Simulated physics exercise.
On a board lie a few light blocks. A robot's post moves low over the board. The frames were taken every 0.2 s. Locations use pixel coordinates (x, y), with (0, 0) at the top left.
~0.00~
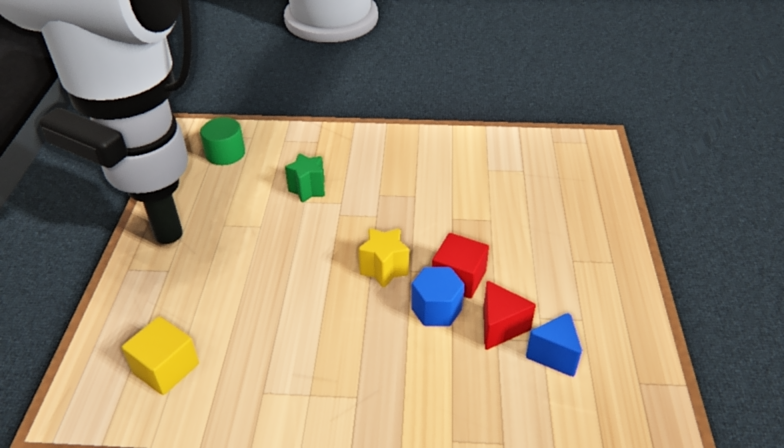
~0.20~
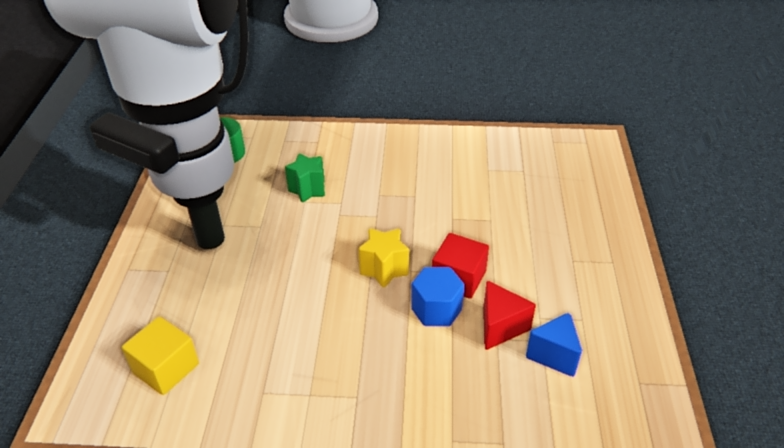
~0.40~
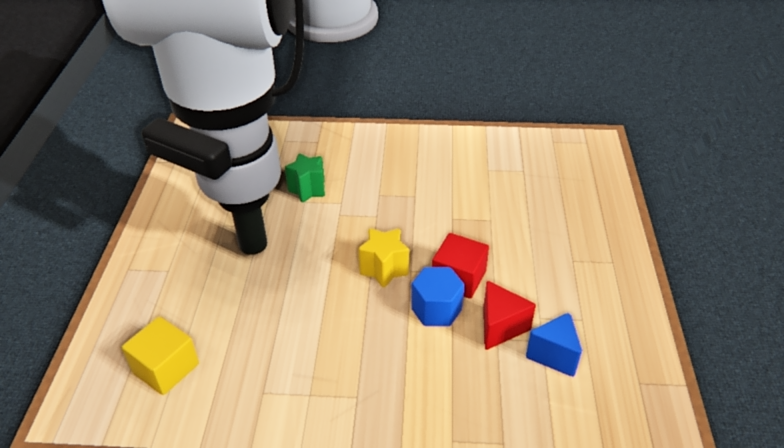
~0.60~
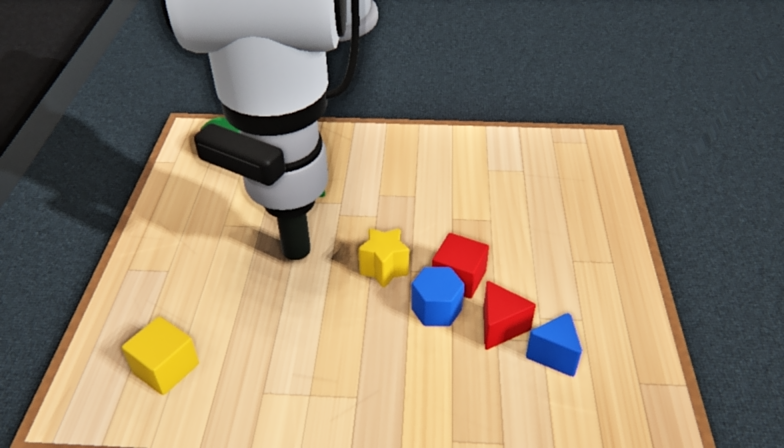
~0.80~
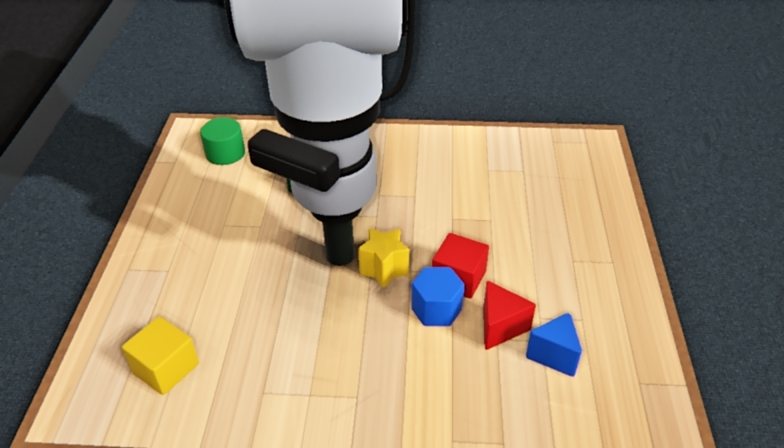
A robot arm's black post moves steadily right, low over a wooden board, from the left edge to beside a yellow star.
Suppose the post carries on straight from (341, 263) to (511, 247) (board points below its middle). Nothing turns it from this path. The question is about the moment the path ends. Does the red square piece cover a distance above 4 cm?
Yes.
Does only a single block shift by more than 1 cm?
No, that is not what happens.
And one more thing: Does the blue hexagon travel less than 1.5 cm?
I'd say yes.
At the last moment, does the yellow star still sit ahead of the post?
Going by the path, no.
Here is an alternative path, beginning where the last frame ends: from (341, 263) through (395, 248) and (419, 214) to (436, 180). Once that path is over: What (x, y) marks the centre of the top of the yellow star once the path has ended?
It should be at (413, 243) by then.
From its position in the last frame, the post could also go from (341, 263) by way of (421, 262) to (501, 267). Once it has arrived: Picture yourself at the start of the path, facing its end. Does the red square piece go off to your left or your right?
Facing from start to end, it shifts right.
The first path, step by step. One third of the way, post at (399, 250); yellow star at (422, 248), turned 25° clockwise; red square piece at (467, 253), turned 15° anticlockwise.
Two thirds of the way, post at (457, 245); yellow star at (468, 248), turned 55° clockwise; red square piece at (507, 268), turned 15° clockwise.
At the end, post at (512, 240); yellow star at (498, 244), turned 90° clockwise; blue hexagon not moved; red square piece at (524, 274), turned 40° clockwise; red triangle at (504, 306).
